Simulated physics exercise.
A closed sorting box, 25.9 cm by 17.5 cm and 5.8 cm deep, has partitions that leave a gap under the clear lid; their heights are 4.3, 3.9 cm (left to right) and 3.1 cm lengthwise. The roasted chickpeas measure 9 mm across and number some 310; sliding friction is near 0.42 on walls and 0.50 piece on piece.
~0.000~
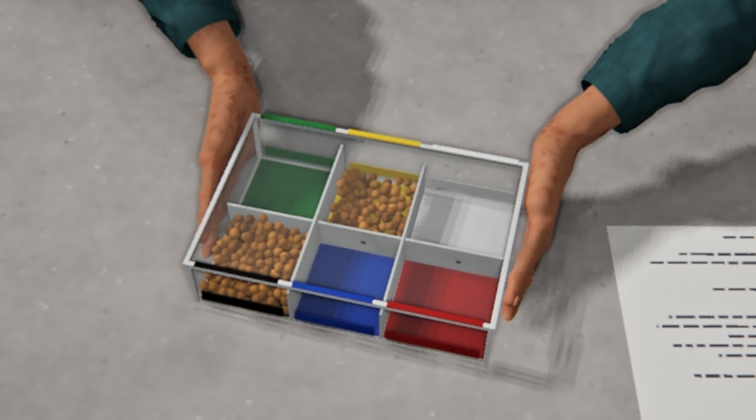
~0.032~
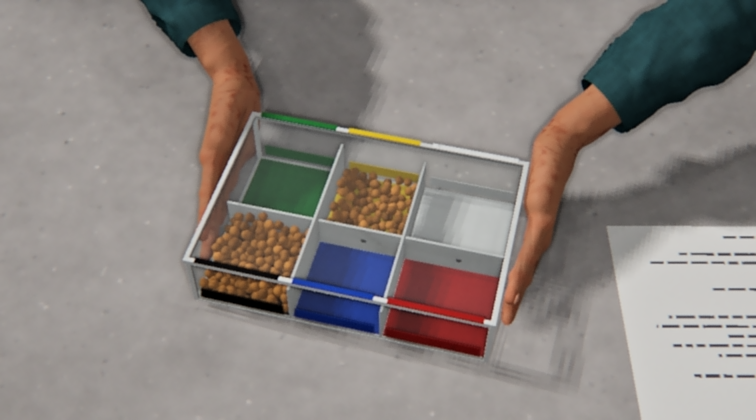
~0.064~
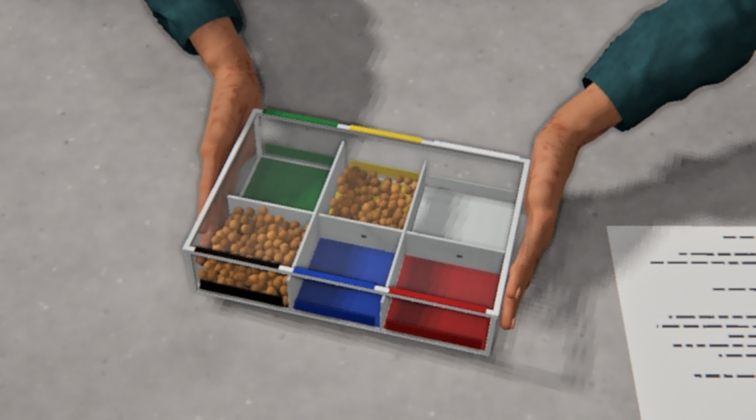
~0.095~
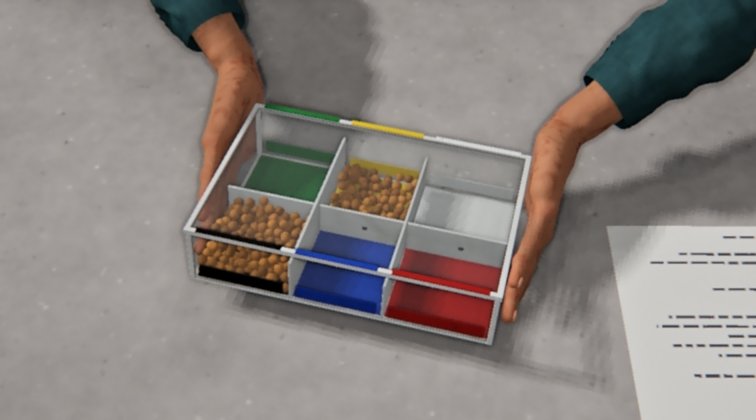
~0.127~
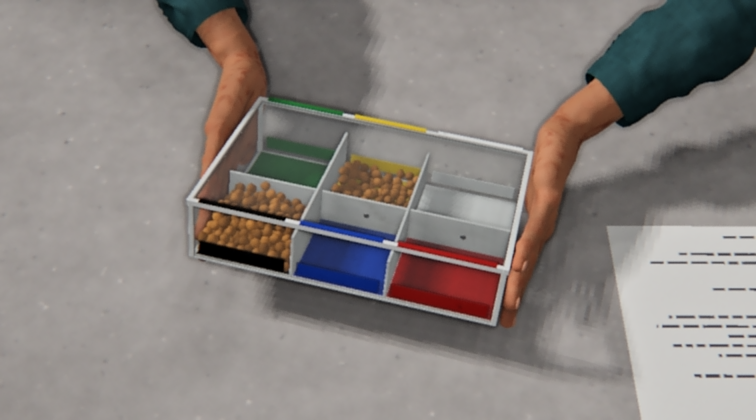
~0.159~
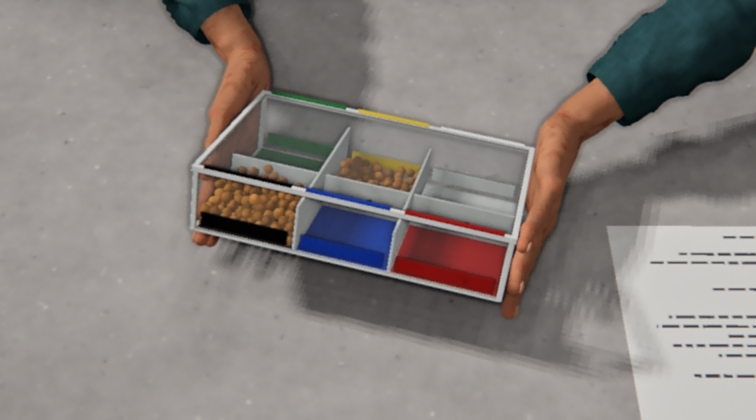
Over a grey surface, two hands tilt a clear divided box of brown pieces backward.
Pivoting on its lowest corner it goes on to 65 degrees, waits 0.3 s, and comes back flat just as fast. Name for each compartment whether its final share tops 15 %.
Red below, blue below, green above, yellow above, white below, black above.
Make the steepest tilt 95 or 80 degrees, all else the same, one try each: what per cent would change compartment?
Some 60 and 45 per cent.
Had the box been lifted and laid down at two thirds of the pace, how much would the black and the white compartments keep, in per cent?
In that case black 45, white 0.
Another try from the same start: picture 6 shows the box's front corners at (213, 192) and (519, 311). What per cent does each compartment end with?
Red 0, blue 5, green 5, yellow 40, white 5, black 45.
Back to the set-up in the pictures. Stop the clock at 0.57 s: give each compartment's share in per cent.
Red 0, blue 0, green 30, yellow 40, white 0, black 35.
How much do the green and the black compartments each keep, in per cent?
Green 30, black 30.
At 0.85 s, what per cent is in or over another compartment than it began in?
Roughly 30 per cent.
After 0.57 s, tilt 65 degrees; green 30 %, yellow 40 %, black 35 %.
After 0.85 s, tilt 40 degrees; green 30 %, yellow 40 %, black 30 %.
After 1.22 s, tilt 0 degrees; green 30 %, yellow 40 %, black 30 %.
At rest (1.7 s), red 0 %, blue 0 %, green 30 %, yellow 40 %, white 0 %, black 30 %.
